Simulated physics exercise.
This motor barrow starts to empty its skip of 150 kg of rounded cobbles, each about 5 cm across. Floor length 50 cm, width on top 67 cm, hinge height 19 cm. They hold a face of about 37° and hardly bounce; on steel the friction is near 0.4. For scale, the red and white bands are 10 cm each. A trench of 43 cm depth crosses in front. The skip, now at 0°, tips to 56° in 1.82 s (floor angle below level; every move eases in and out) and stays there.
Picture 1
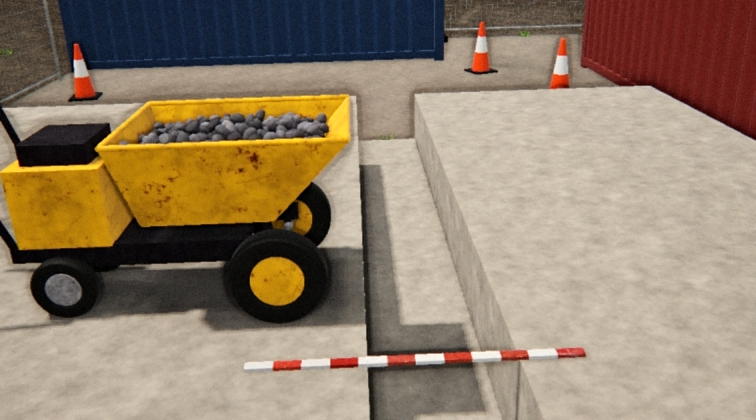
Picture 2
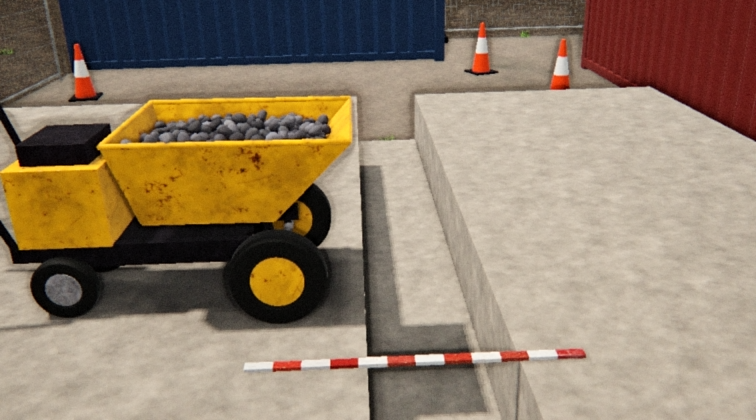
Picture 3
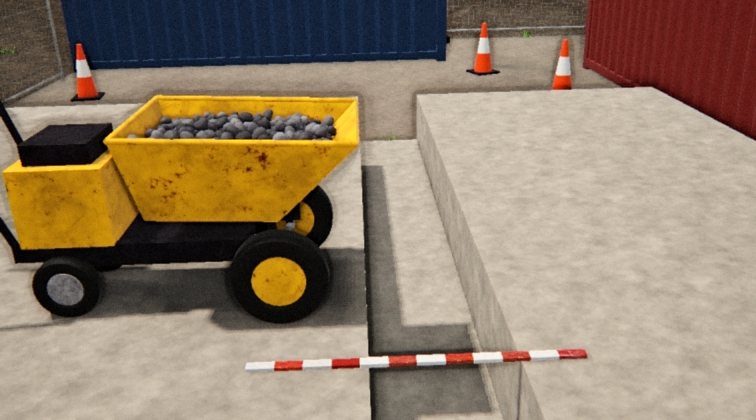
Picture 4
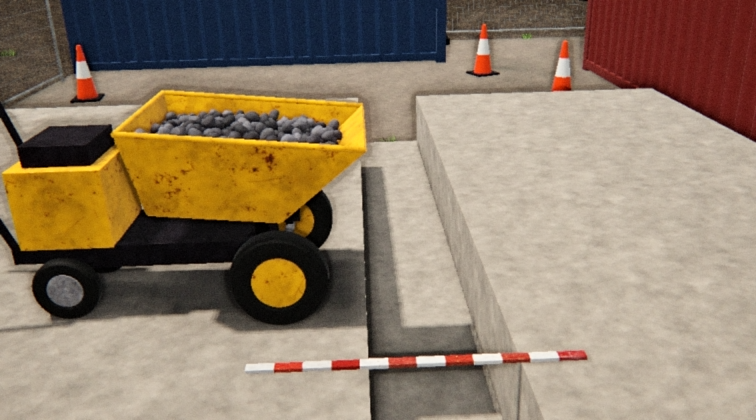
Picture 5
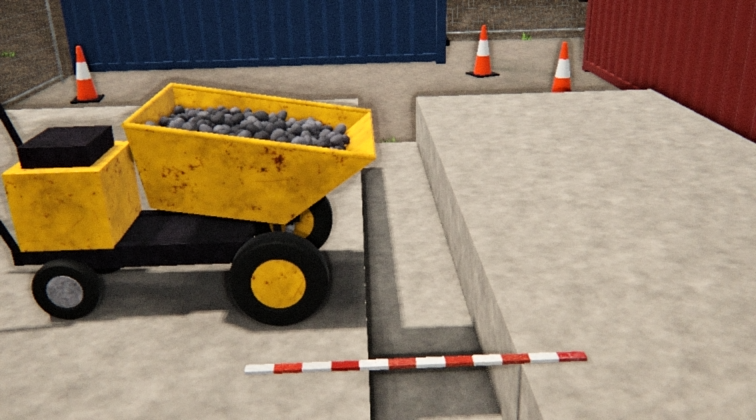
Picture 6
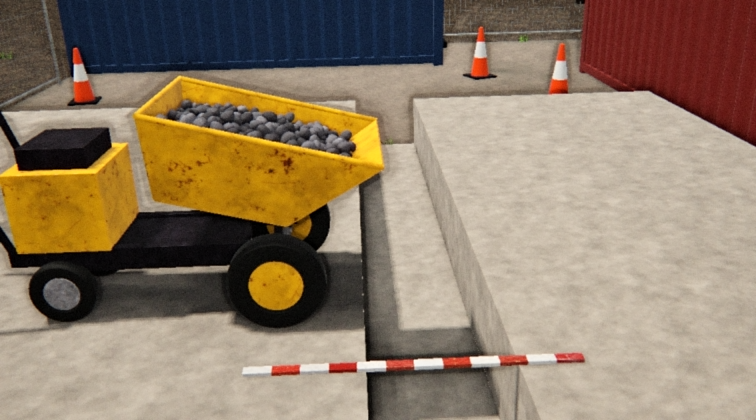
A yellow motor barrow slowly tilts its skip of grey cobbles toward the right.
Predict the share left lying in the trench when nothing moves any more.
Roughly 64 per cent ends in the trench.
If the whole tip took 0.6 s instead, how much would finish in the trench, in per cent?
Then about 50 per cent.
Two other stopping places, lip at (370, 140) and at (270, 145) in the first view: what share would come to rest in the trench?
First some 50, then 75 per cent.
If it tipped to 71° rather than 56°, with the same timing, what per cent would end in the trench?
In that case some 90 per cent.
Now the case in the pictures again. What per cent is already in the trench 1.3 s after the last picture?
About 15 per cent by then.
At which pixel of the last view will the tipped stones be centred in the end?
Near (453, 356).
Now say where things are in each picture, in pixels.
In the first frame, lip at (348, 140), floor tilted 0°, highest stones at (249, 124).
In the second frame, the skip is at 1°, its lip at (351, 142); the top of the load is at (239, 125).
In the third frame, the skip is at 3°, its lip at (358, 144); the top of the load is at (231, 123).
In the fourth frame, lip at (365, 150), floor tilted 6°, highest stones at (225, 122).
In the fifth frame, the skip is at 10°, its lip at (375, 158); the top of the load is at (196, 119).
In the sixth frame, the skip is at 14°, its lip at (384, 168); the top of the load is at (199, 113).
Then, 0.8 s after the last picture the floor is at 47°, 100 % in the skip; the foremost stones are at (416, 211).
Then, 1.3 s after the last picture the floor is at 56°, 84 % in the skip, 15 % in the trench, 1 % past the trench; the foremost stones are at (509, 288).
Then, 1.7 s after the last picture the floor is at 56°, 63 % in the skip, 30 % in the trench, 7 % past the trench; the foremost stones are at (563, 282).
Then, 3.6 s after the last picture the floor is at 56°, 28 % in the skip, 64 % in the trench, 8 % past the trench; the foremost stones are at (607, 280).
